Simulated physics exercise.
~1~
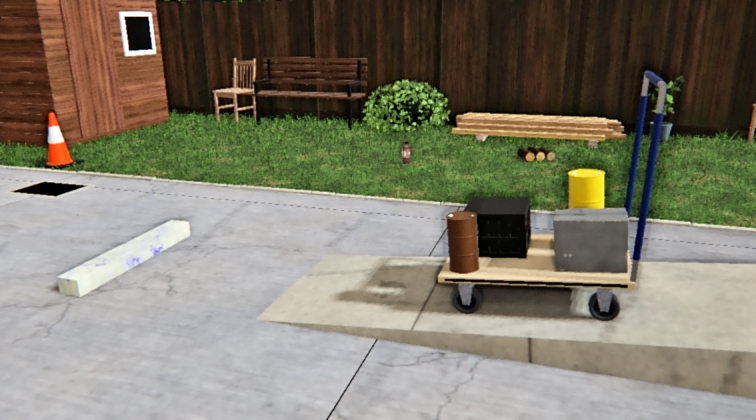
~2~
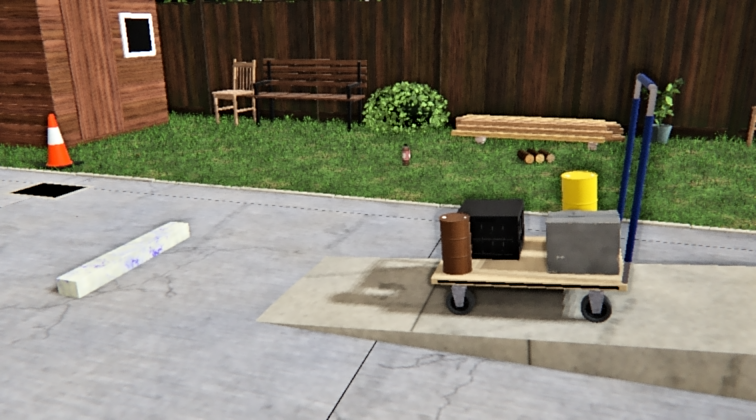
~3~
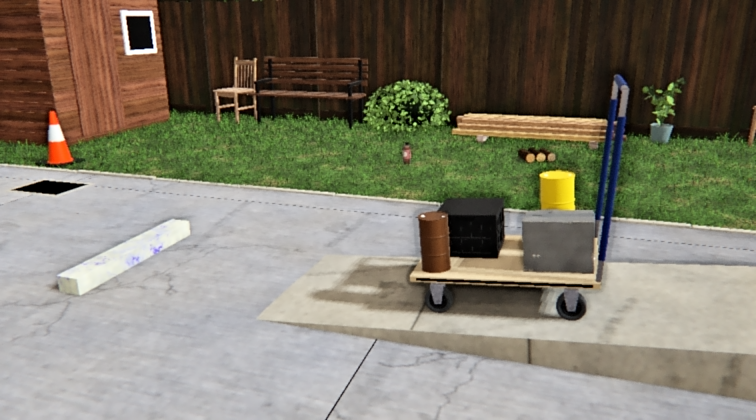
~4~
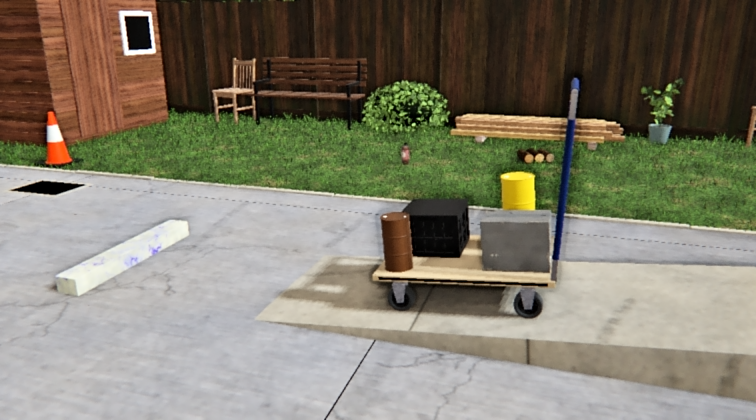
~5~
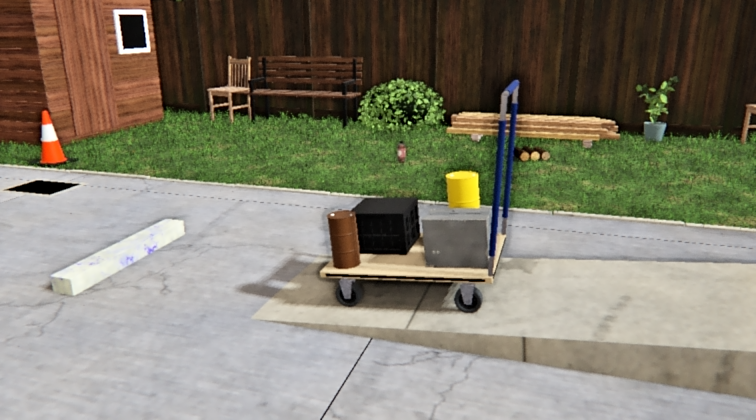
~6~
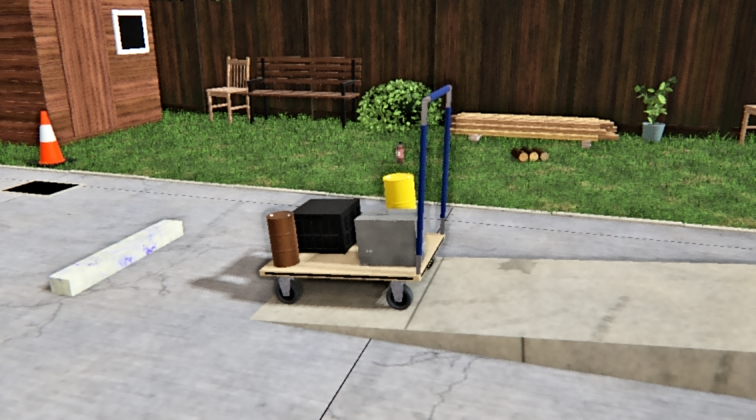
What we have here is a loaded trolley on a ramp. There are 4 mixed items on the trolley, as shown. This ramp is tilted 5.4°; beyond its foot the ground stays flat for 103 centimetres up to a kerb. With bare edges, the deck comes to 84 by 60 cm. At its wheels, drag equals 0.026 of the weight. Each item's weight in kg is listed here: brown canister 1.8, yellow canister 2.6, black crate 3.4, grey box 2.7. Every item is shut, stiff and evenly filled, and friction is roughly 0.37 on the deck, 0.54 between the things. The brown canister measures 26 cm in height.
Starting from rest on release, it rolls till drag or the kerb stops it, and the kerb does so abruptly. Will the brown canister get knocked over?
I expect it doesn't stay up.
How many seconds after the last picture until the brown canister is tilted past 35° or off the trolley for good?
Answer: Near 1.0 s.
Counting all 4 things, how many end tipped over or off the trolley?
The number is 1.
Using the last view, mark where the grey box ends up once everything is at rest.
Its middle comes to rest around (178, 225).
Then, 0.50 s after the last picture, 47 cm to the kerb.
Then, 1.00 s after the last picture, trolley at the kerb; brown canister slid 9 cm near (97, 220); black crate slid 9 cm; grey box slid 9 cm.
Then, 1.10 s after the last picture, trolley at the kerb; brown canister now off the trolley; grey box slid 15 cm; black crate slid 15 cm.
Then, 1.20 s after the last picture, trolley at the kerb; grey box slid 17 cm; yellow canister slid 17 cm; black crate slid 17 cm.
By the end, off the trolley and tipped over, brown canister; not toppled but over 10 cm from the start, yellow canister, black crate and grey box.
